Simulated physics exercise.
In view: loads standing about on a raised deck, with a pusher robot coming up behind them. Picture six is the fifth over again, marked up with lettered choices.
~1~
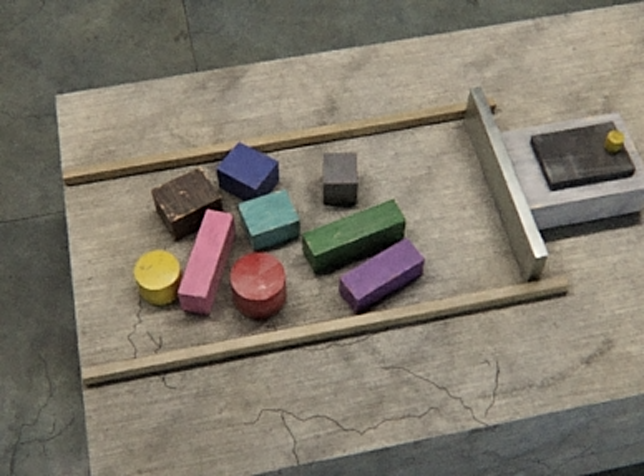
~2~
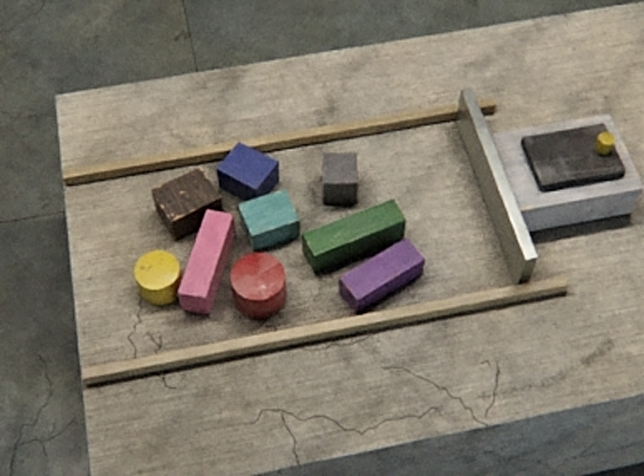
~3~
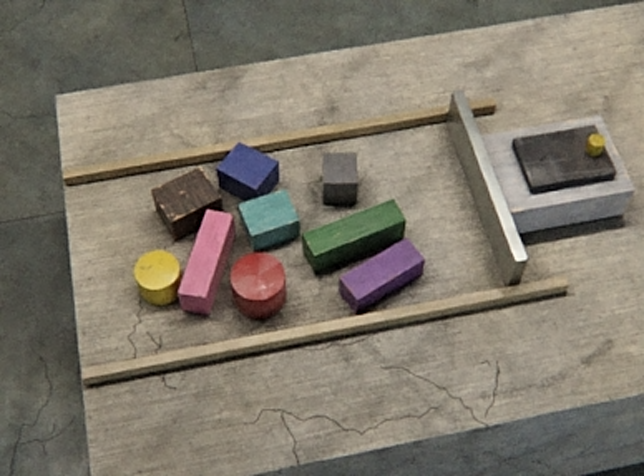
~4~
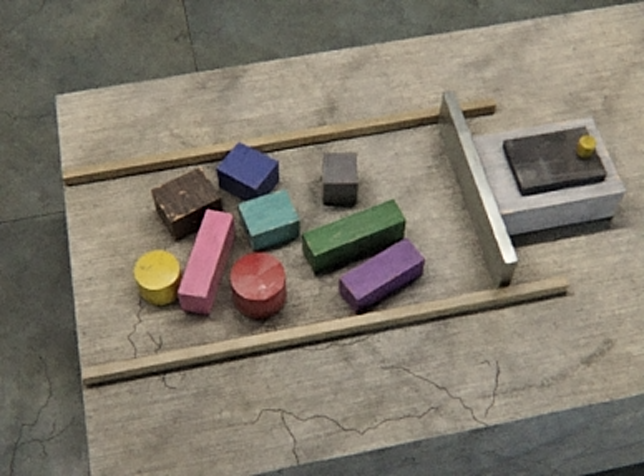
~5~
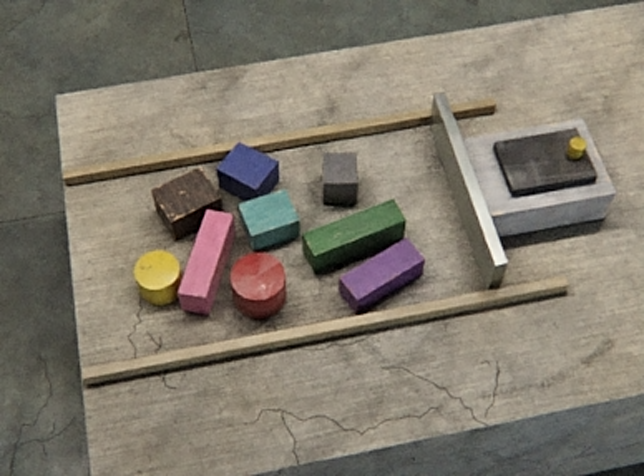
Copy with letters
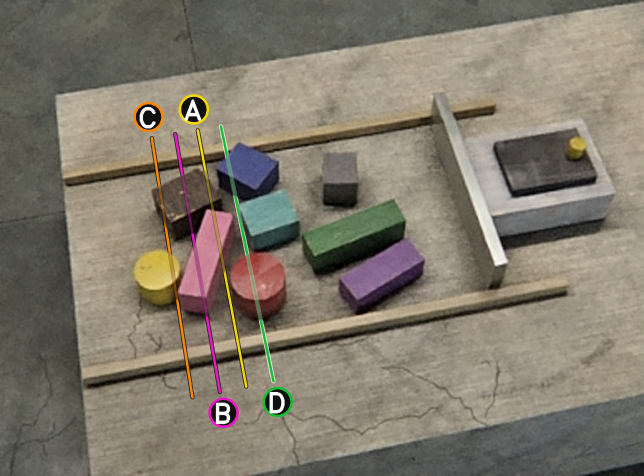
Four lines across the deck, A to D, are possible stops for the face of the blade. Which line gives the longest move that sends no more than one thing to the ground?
At B, and not beyond.
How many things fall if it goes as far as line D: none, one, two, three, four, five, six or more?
In all, none.
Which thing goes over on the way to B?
It is the yellow canister.
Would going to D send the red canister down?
By then, no.
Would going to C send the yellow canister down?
Yes.
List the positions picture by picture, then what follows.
In the first picture, green bar (355, 236); purple bar (382, 276); yellow canister (159, 278).
In the second picture, robot (567, 157); blue crate (248, 175).
In the third picture, robot (557, 158); pink bar (208, 262).
In the fourth picture, robot (547, 160); black crate (188, 203).
In the fifth picture, robot (538, 162); green bar (355, 236); purple bar (382, 276); yellow canister (159, 278).
On the marked copy, A at (220, 248); B at (196, 252); C at (170, 257); D at (245, 244).
Following B. Soon after the start, robot (443, 178); purple bar (339, 285); green bar (319, 241).
Later, robot (347, 195); yellow canister (127, 286); pink bar (158, 269).
In the end, robot (270, 209); yellow canister over the edge; black crate (74, 198); one fallen.
As for the rest, A is within the limit but short; C drops three; D is within the limit but short.
